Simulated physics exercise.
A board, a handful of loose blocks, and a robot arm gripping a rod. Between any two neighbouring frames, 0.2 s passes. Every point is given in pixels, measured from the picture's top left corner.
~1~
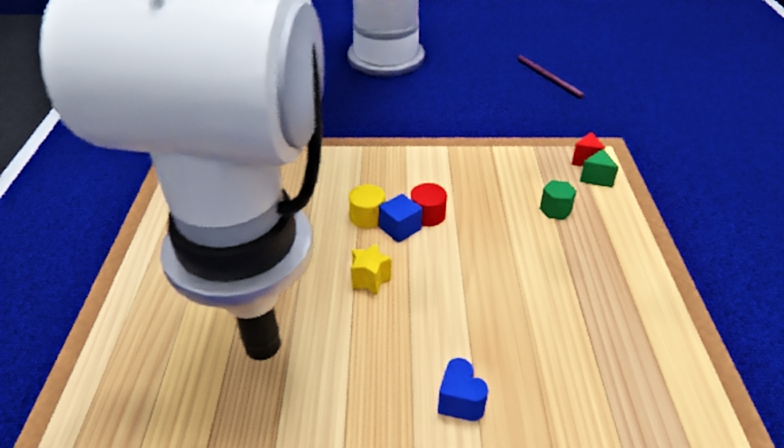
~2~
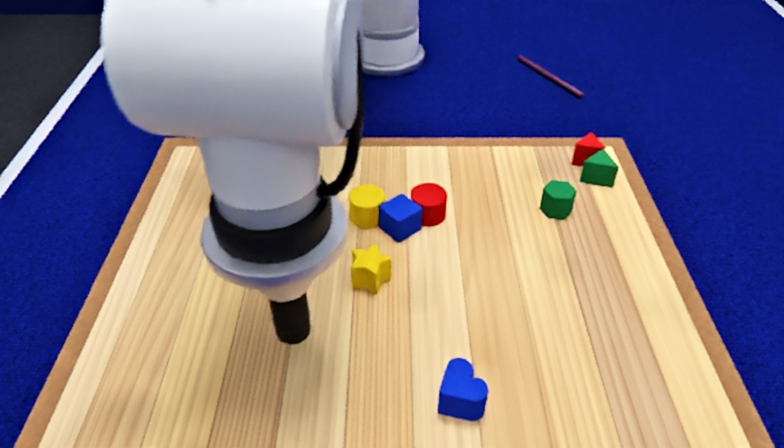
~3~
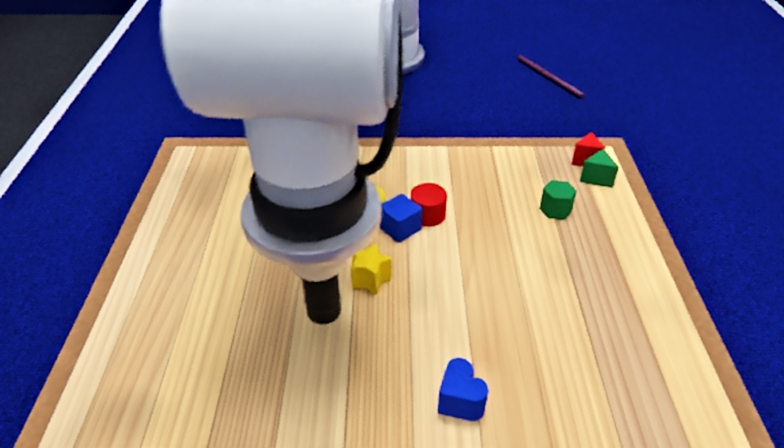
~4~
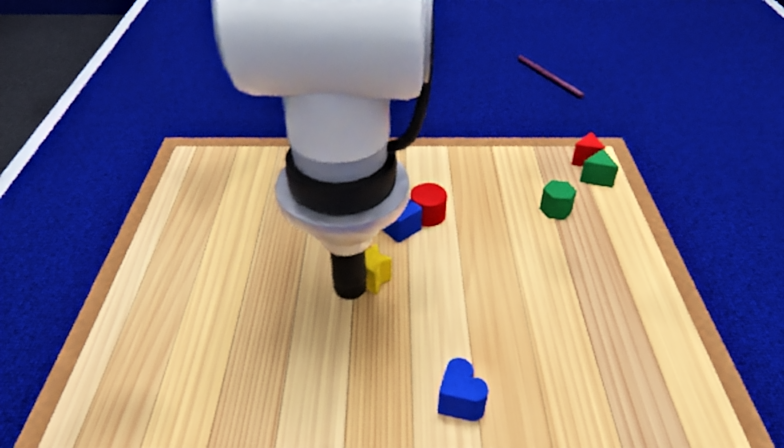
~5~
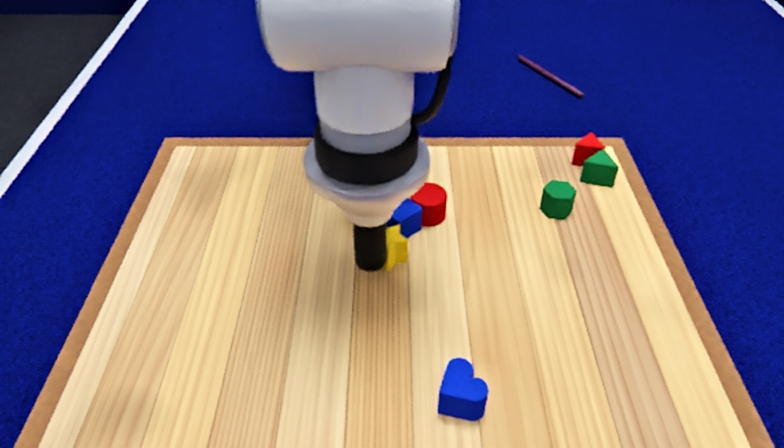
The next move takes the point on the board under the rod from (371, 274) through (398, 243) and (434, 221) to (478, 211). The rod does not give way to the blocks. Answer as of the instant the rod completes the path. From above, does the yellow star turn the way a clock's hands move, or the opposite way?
Counterclockwise rotation.
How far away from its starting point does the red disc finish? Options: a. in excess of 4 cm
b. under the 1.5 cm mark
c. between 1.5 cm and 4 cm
Option a.
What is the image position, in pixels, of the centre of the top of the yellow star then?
In the picture, that point is around (481, 173).
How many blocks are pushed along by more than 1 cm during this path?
Three or more move.
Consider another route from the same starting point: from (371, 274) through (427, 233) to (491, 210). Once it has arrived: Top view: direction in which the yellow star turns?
That block twists counter-clockwise.
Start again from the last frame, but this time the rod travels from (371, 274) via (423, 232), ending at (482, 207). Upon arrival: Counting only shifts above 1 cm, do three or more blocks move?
Yes, that is what happens.
On the path given first. One third of the way, rod (398, 229); yellow star (418, 207); blue square piece (412, 186), turned 25° anticlockwise; red disc (447, 176).
Two thirds of the way, rod (436, 208); yellow star (452, 187); blue square piece (419, 172), turned 70° anticlockwise; red disc (458, 166).
At the end, rod (479, 198); yellow disc in place; yellow star (481, 173), turned 25° anticlockwise; blue square piece (419, 172), turned 70° anticlockwise; red disc (465, 157).
